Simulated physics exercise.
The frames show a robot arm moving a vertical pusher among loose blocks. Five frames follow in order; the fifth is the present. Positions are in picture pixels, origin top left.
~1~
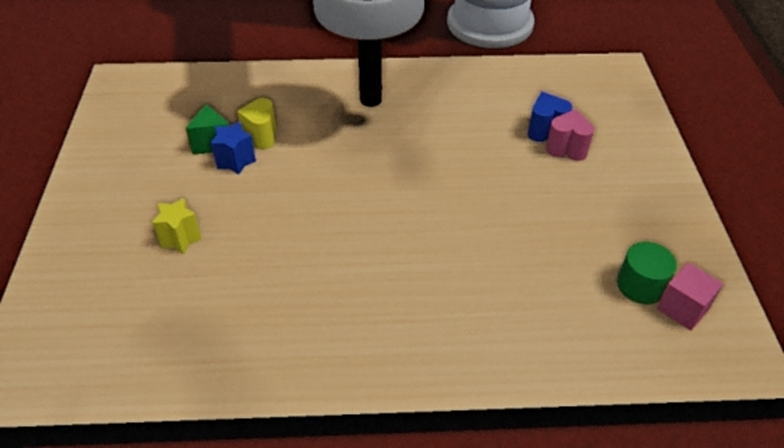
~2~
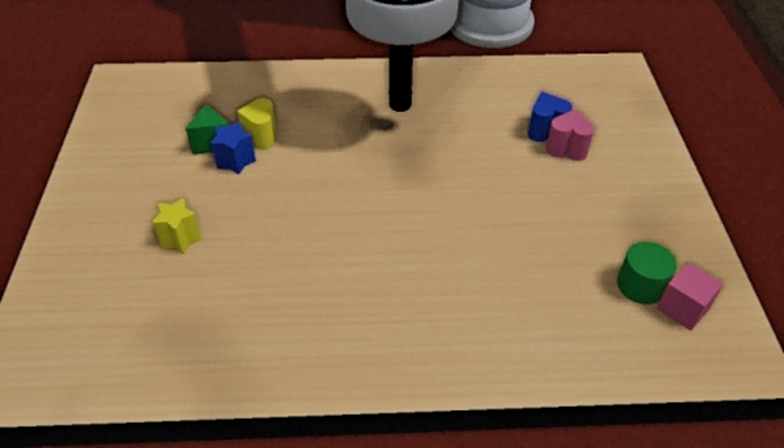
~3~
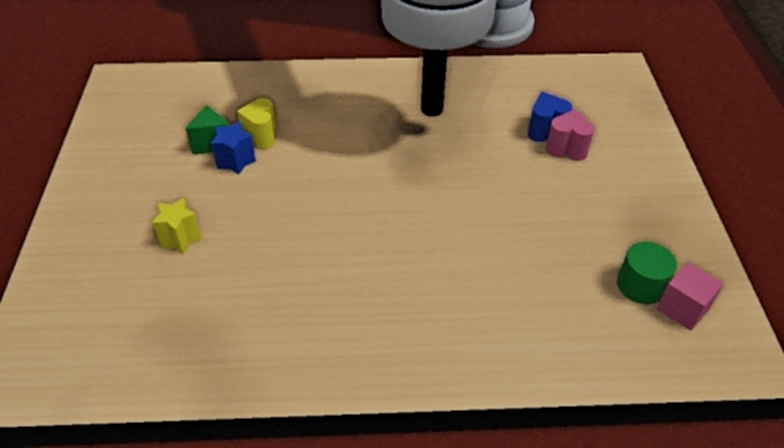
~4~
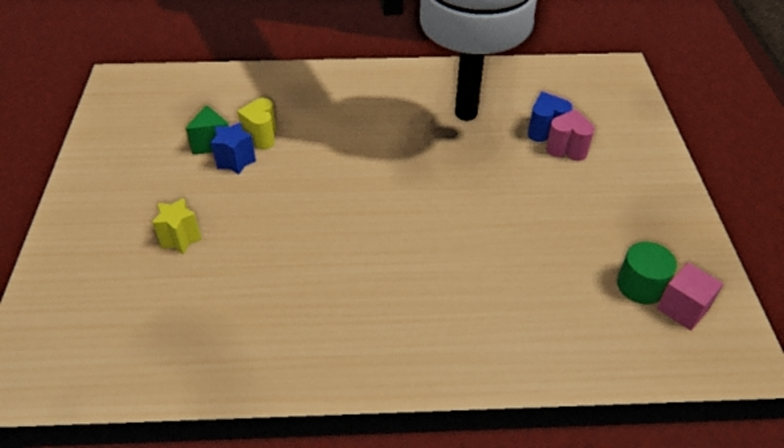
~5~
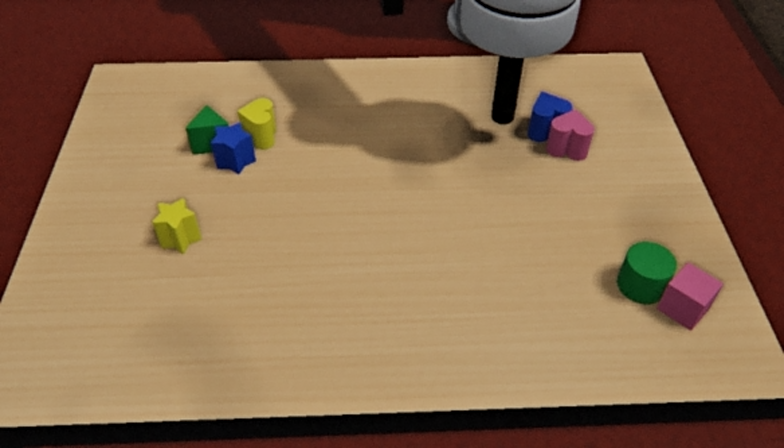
A robot arm moves its black pusher right across the board, touching none of the blocks.
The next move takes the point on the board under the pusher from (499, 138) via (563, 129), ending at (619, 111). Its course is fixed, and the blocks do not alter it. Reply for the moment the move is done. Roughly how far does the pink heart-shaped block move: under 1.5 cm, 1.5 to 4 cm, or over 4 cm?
Final distance: Less than 1.5 cm.
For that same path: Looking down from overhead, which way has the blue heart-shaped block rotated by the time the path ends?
Anticlockwise, looking down.
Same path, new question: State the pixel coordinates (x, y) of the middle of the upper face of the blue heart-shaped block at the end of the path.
I think it will end close to (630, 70).
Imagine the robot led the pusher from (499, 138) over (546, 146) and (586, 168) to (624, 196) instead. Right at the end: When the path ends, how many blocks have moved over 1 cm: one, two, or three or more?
That makes 2 blocks.
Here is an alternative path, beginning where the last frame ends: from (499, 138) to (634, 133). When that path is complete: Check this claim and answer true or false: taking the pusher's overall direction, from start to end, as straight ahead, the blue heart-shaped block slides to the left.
My answer: True.
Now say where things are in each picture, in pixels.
Tip of the pusher at (371, 101), middles of tops, blue heart-shaped block at (551, 104), pink heart-shaped block at (574, 123), in the first frame.
Pusher at (400, 106), nothing pushed, in the second frame.
Pusher at (432, 111), nothing pushed, in the third frame.
Pusher at (466, 115), nothing pushed, in the fourth frame.
Pusher at (502, 118), blue heart-shaped block at (551, 104), pink heart-shaped block at (574, 123), in the fifth frame.
The first path, step by step. One third of the way, pusher at (547, 113); blue heart-shaped block at (575, 98), turned 15° anticlockwise.
Two thirds of the way, pusher at (589, 103); blue heart-shaped block at (607, 86), turned 55° anticlockwise.
At the end, pusher at (625, 92); blue heart-shaped block at (630, 70), turned 105° anticlockwise; pink heart-shaped block unmoved.
